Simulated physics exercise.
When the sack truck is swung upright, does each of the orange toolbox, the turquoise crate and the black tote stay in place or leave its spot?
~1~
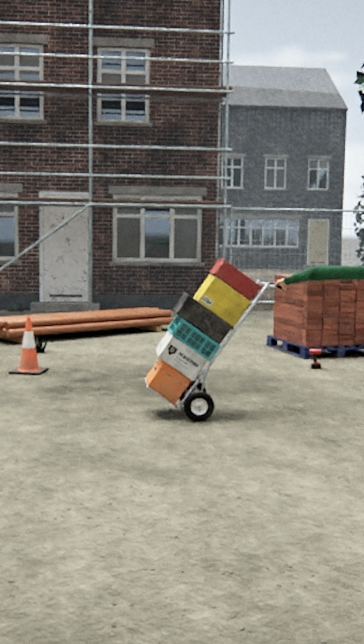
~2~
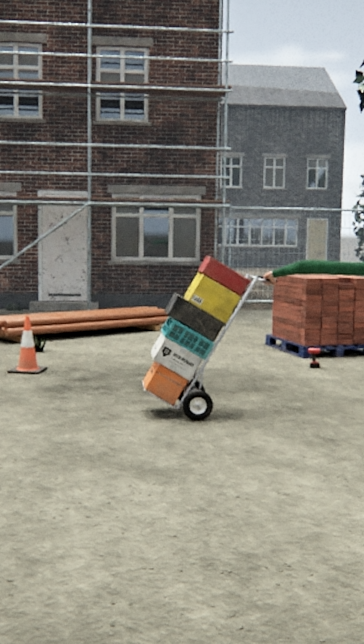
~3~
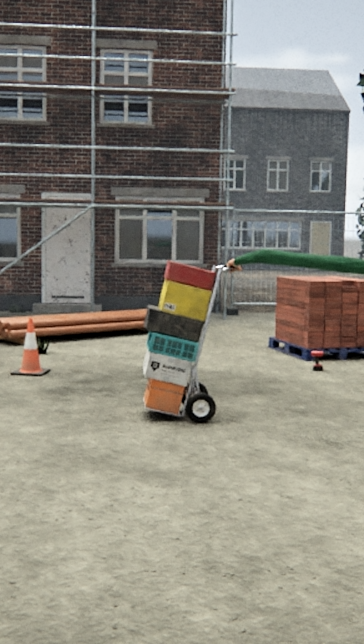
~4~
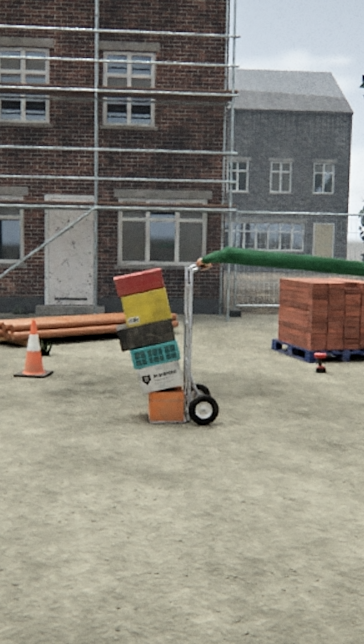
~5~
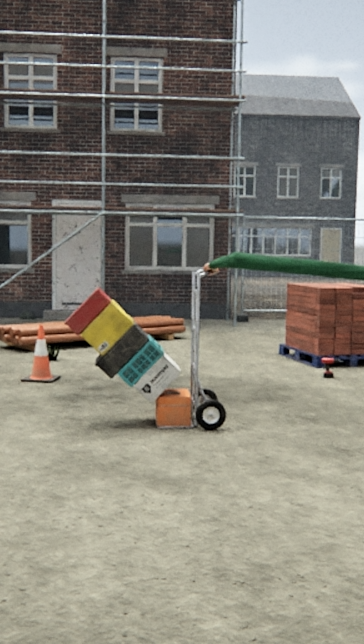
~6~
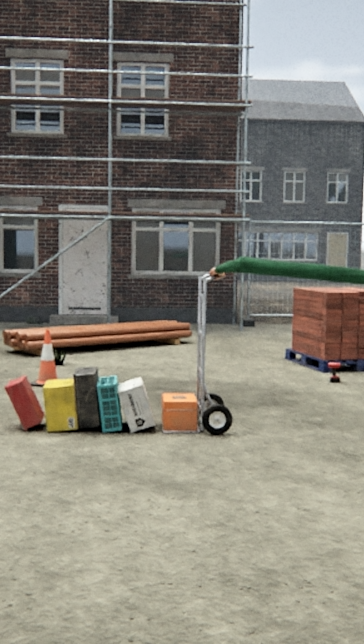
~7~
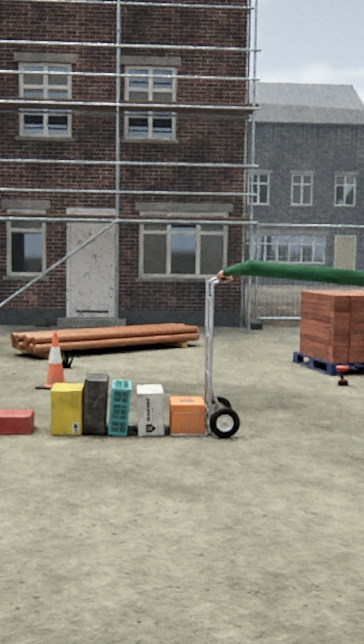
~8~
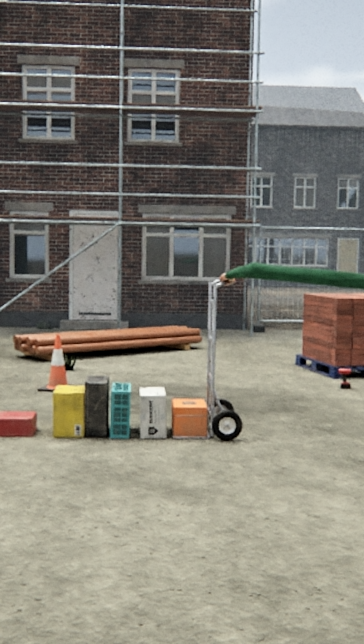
The orange toolbox stays put at the foot of the truck. The turquoise crate and the black tote both leave their spots, toppling off to the left and ending up on the ground.
